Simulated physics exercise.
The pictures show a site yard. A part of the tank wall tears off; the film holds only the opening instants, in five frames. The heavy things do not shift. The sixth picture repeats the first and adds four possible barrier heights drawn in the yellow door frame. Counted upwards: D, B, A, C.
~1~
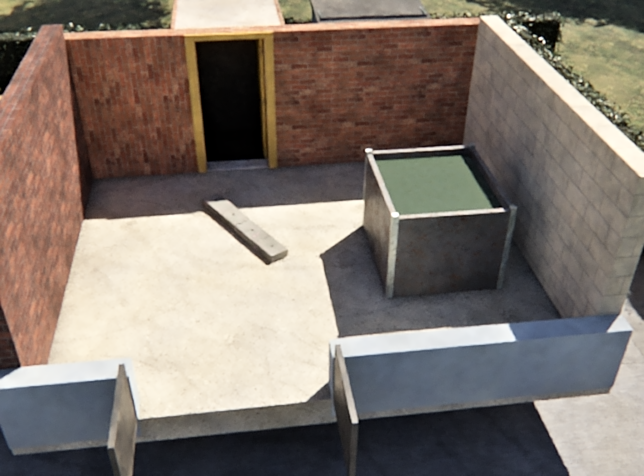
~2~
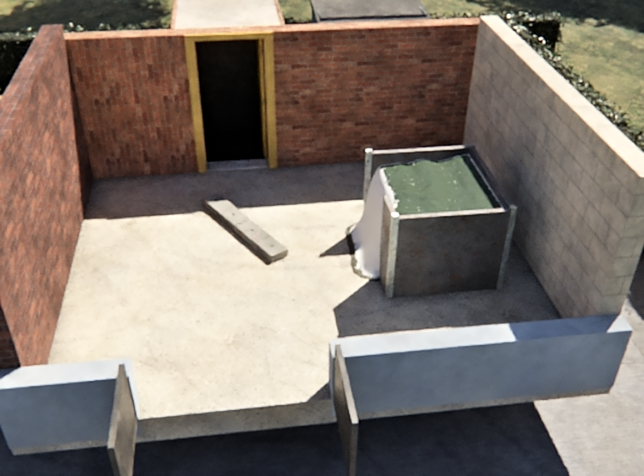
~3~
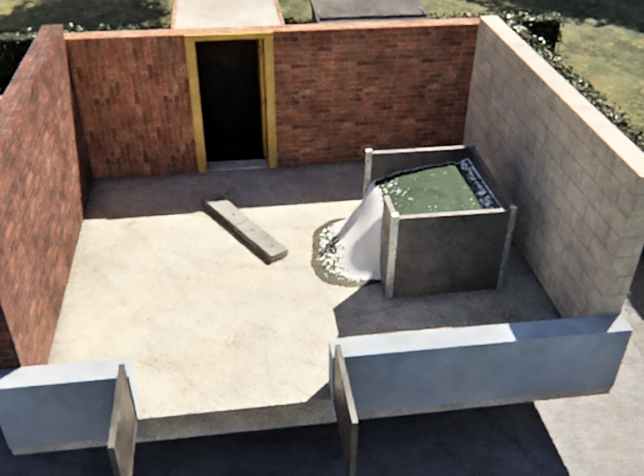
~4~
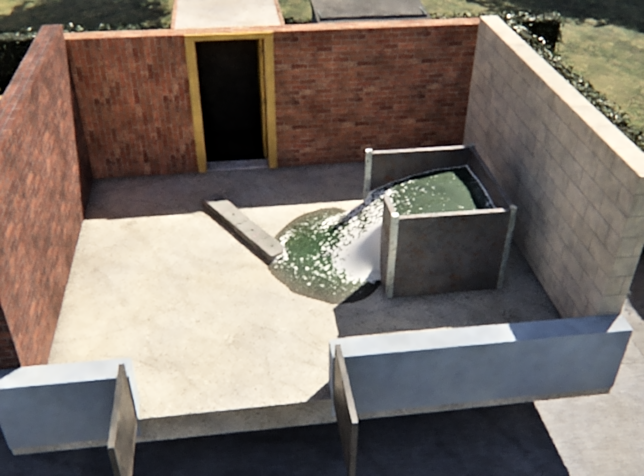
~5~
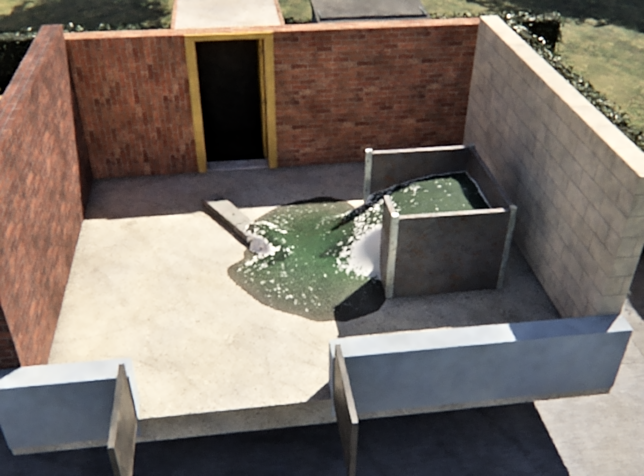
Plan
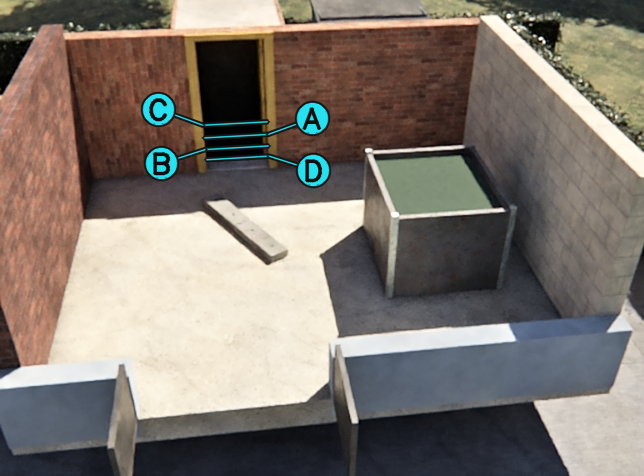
Green water poured out of the left side of a square tank in a walled yard, foamed white on the pale ground, and spread leftward in a widening puddle around the end of a plank.
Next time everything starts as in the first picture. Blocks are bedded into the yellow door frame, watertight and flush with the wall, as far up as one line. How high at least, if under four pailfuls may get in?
Take D.
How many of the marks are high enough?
All of the four.
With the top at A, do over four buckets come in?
No, that is safe.
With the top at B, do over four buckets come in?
No.
On the marked copy, A at (236, 136); B at (237, 147); C at (235, 123); D at (237, 157); from the bottom up D, B, A, C.
With A, nothing gets over.
With B, nothing gets over.
With C, nothing gets over.
With D, a bucket or two gets in.
